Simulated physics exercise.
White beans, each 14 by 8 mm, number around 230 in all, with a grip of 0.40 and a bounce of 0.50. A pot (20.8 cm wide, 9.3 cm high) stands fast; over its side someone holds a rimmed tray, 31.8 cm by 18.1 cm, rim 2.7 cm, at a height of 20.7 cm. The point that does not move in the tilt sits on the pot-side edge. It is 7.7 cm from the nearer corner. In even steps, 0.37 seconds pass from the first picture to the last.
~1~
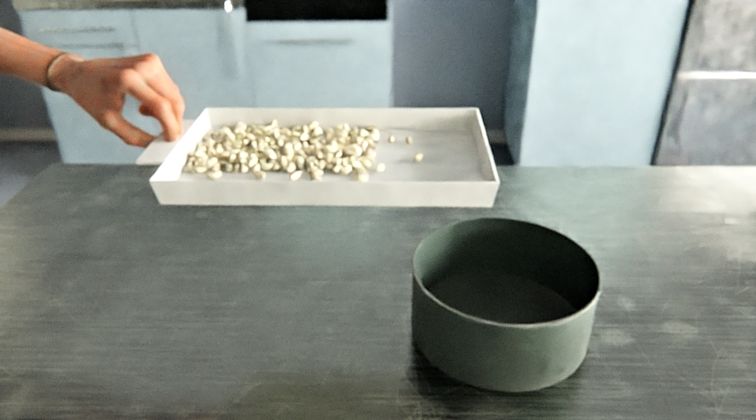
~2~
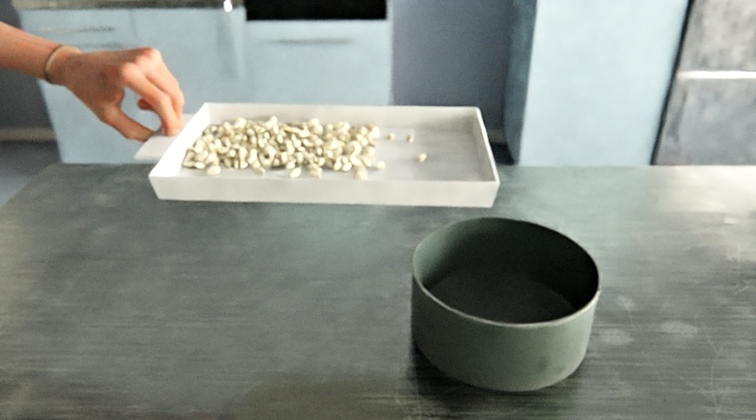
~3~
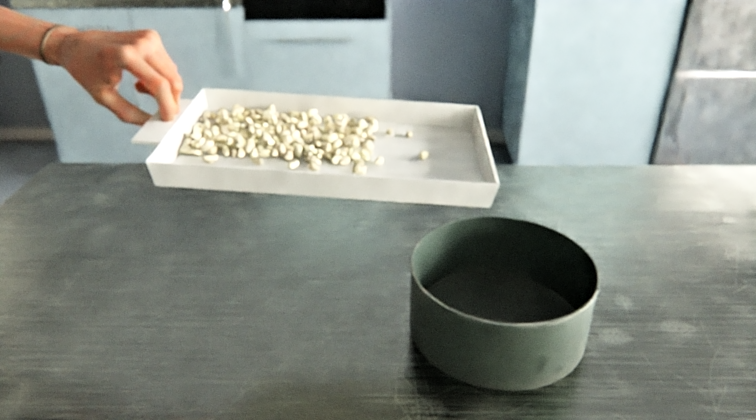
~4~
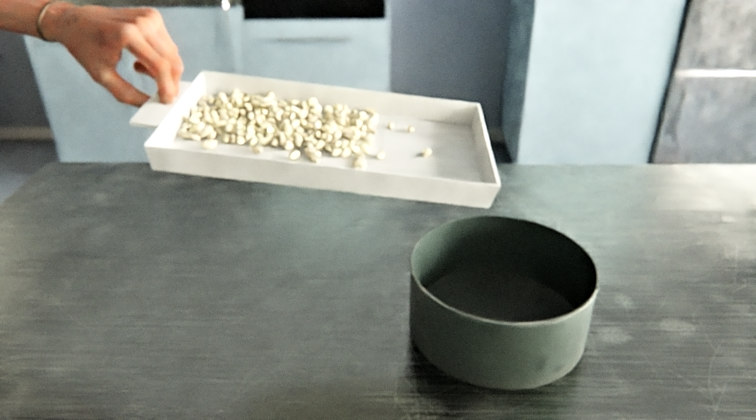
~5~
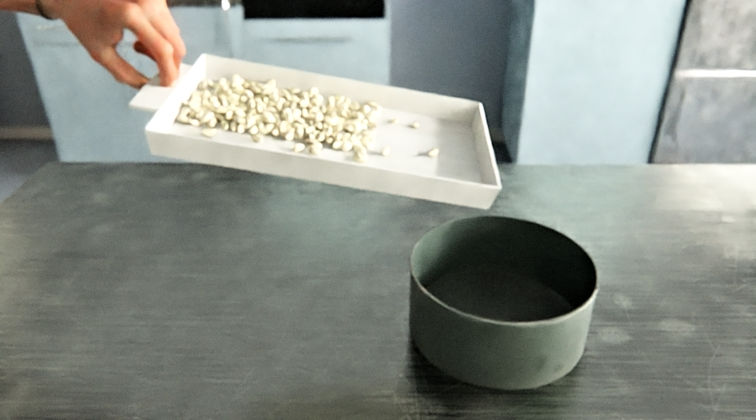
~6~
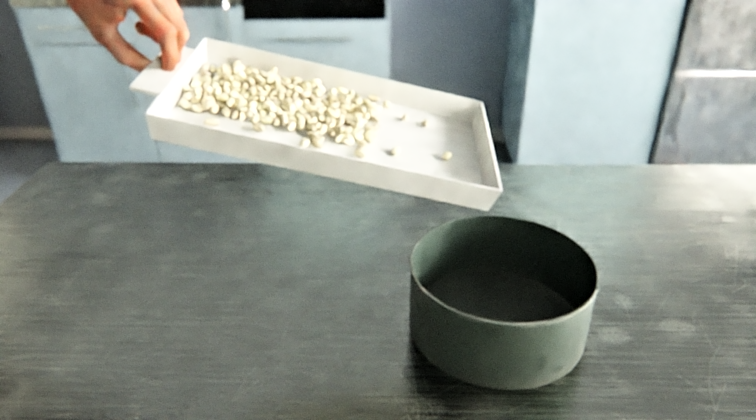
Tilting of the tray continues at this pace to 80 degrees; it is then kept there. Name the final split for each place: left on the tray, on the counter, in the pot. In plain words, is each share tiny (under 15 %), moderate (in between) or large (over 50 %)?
In the end tray: A middle portion, counter: A small portion, pot: The main portion.
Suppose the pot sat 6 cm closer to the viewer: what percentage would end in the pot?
Estimated share: Around 70 in a hundred.
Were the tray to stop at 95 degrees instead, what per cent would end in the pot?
About 95 in a hundred would end up in the pot.
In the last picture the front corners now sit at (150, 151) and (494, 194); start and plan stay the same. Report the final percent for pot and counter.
Pot 60 % / counter 20 %.
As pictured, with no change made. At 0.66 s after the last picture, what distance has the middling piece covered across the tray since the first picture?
It has moved some 20 cm from its start.
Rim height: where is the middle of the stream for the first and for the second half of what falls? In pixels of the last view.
I'd mark about (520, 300) for the first half, then (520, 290) for the second.
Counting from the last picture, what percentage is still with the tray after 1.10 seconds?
Load share: Around 90%.
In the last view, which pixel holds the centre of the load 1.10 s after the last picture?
Roughly (483, 165).
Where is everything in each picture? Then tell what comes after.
In the first picture, tray tilt 0 degrees, front corners at (156, 179) and (494, 181); middle of the pieces at (288, 149); pot at (505, 264).
In the second picture, tray tilt 1 degrees, front corners at (155, 174) and (494, 181); middle of the pieces at (287, 145).
In the third picture, tray tilt 4 degrees, front corners at (152, 160) and (494, 182), lowest corner right front; middle of the pieces at (286, 136).
In the fourth picture, tray tilt 8 degrees, front corners at (151, 143) and (495, 183), lowest corner right front; middle of the pieces at (285, 124).
In the fifth picture, tray tilt 11 degrees, front corners at (151, 128) and (496, 185), lowest corner right front; middle of the pieces at (286, 113).
In the sixth picture, tray tilt 14 degrees, front corners at (152, 112) and (497, 187), lowest corner right front; middle of the pieces at (288, 103); pot at (502, 263).
Then, 0.66 s after the last picture, tilt 45 degrees; the tray holds 100 %, the pot 0 %.
Then, 1.10 s after the last picture, tilt 66 degrees; the tray holds 90 %, the pot 10 %.
Then, 1.62 s after the last picture, tilt 80 degrees; the tray holds 65 %, the pot 25 %.
In the end, tray 30 %, counter 5 %, pot 65 %.
